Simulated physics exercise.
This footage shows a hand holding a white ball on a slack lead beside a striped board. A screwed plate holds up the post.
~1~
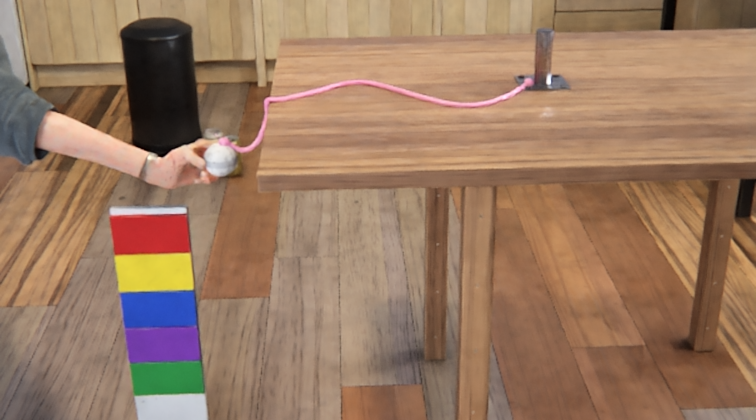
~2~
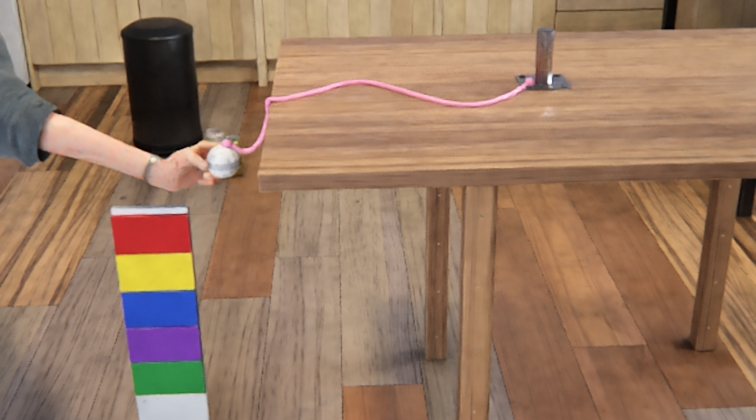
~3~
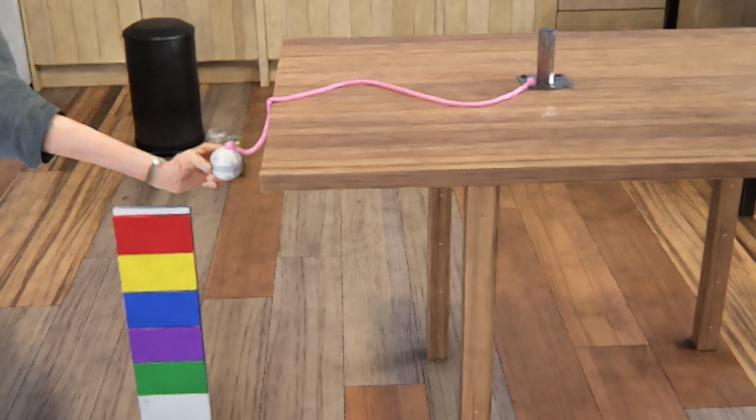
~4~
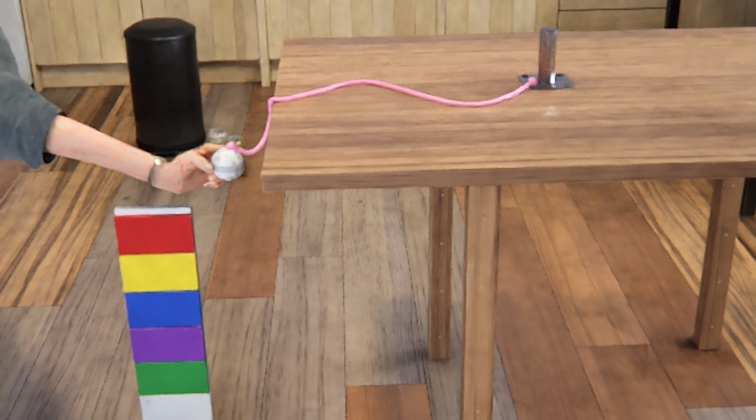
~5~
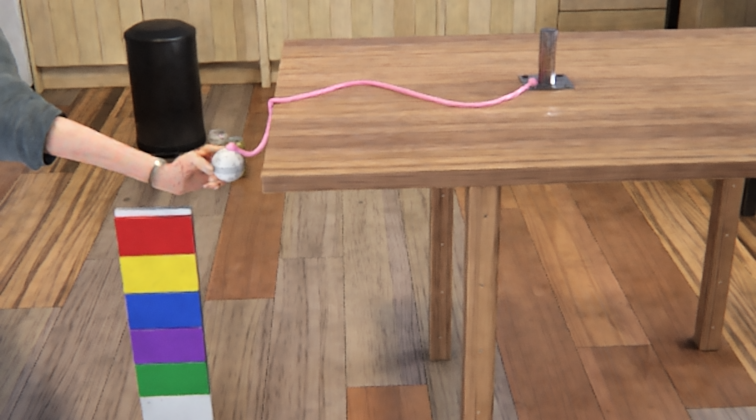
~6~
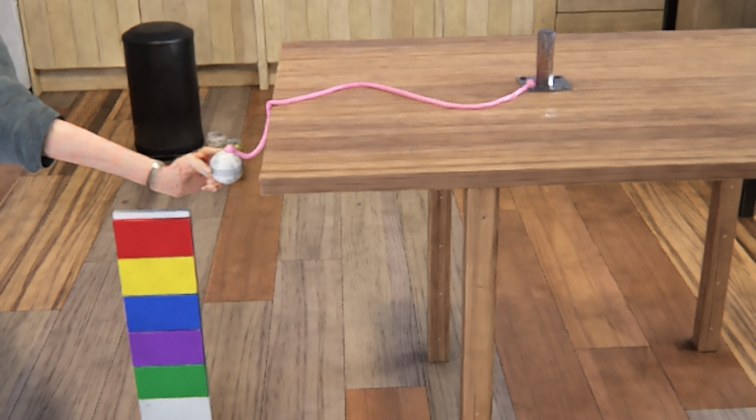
At first, a hand reaching in from the left holds a white ball just off the table's edge, above a striped board, with a slack pink cord running to a metal post on the tabletop. The hand and ball then shift only very slightly, and the cord stays slack across the wood.
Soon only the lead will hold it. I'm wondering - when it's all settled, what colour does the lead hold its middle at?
It's at yellow.
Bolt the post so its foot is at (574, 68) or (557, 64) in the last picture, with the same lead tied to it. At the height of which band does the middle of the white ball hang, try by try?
First case: Red. Second case: Red.
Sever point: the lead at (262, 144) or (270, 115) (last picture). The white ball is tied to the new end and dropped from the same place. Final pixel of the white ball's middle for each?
Around (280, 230) for the first cut and around (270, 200) for the second.
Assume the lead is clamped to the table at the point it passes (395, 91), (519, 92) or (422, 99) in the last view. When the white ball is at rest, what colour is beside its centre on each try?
In order: Red; yellow; red.
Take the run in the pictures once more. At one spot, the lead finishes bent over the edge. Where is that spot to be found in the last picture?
Around (336, 89).
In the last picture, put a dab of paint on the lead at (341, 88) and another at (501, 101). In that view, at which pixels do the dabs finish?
(278, 103) for the first, (468, 89) for the second.
Early on, ball near (285, 261); level with yellow.
Midway, ball near (265, 269); level with yellow.
Finally, ball near (276, 268); level with yellow. At yellow.
